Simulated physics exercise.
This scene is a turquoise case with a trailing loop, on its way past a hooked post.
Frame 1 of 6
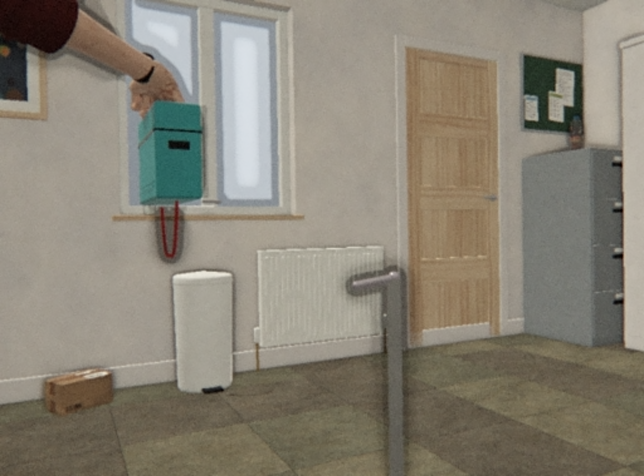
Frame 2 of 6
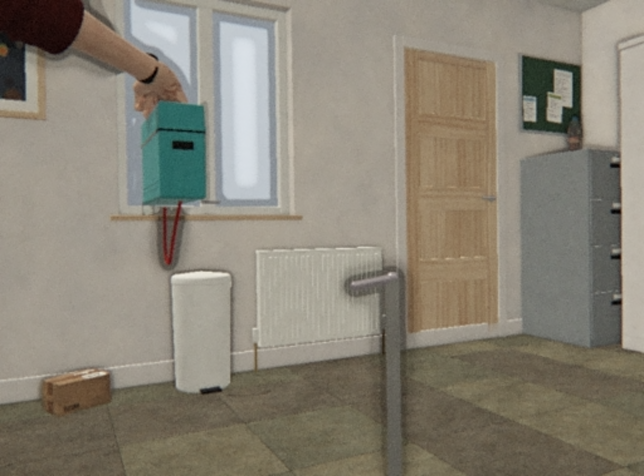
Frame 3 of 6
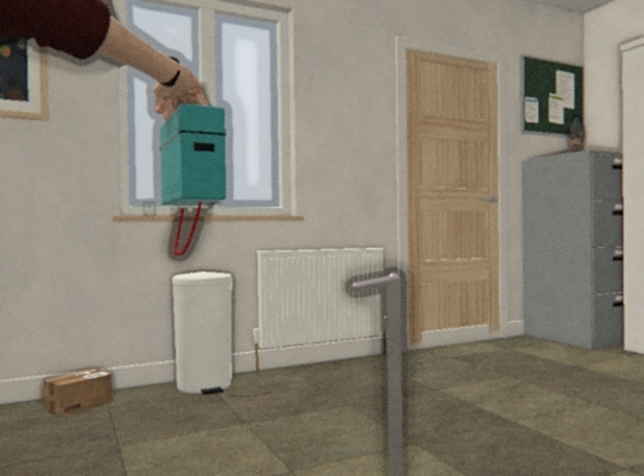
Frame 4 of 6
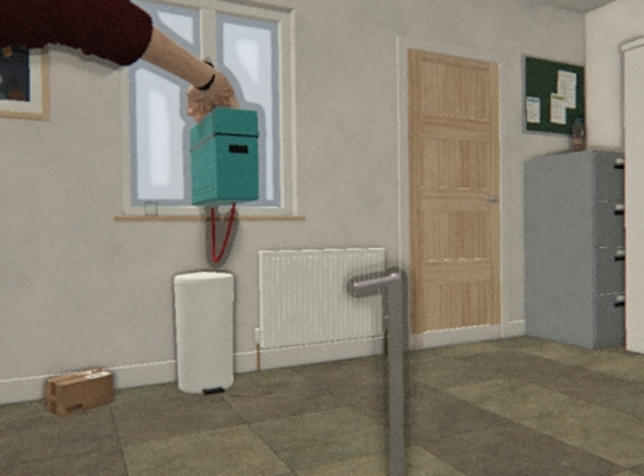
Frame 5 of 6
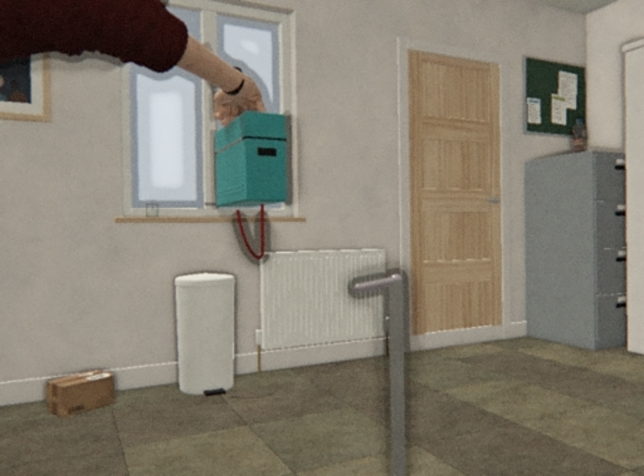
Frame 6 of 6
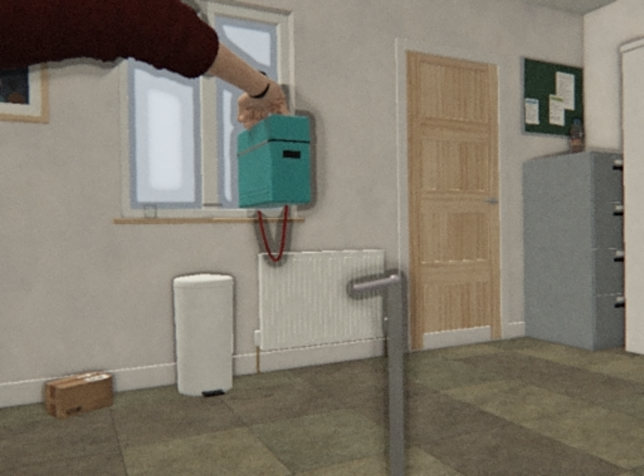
An arm carries a turquoise case with a dangling red loop rightward past a window.
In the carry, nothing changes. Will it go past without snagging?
It slips by.
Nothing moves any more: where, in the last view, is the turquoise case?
(502, 176).
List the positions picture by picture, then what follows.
In the first picture, turquoise case (168, 159); hook tip (356, 286).
In the second picture, turquoise case (171, 159); bottom of the loop (168, 263).
In the third picture, turquoise case (191, 160).
In the fourth picture, turquoise case (222, 162); bottom of the loop (215, 261).
In the fifth picture, turquoise case (249, 164).
In the sixth picture, turquoise case (271, 166); bottom of the loop (275, 260); hook tip (357, 289); hook points towards it, loop hangs above the hook.
Then, 0.36 s on from there, case nearing the post near (330, 169).
Then, 0.96 s on from there, case over the post near (415, 172).
Then, 1.56 s on from there, case past the post near (488, 176).
In the end, case past the post near (502, 176). The turquoise case comes away clean.
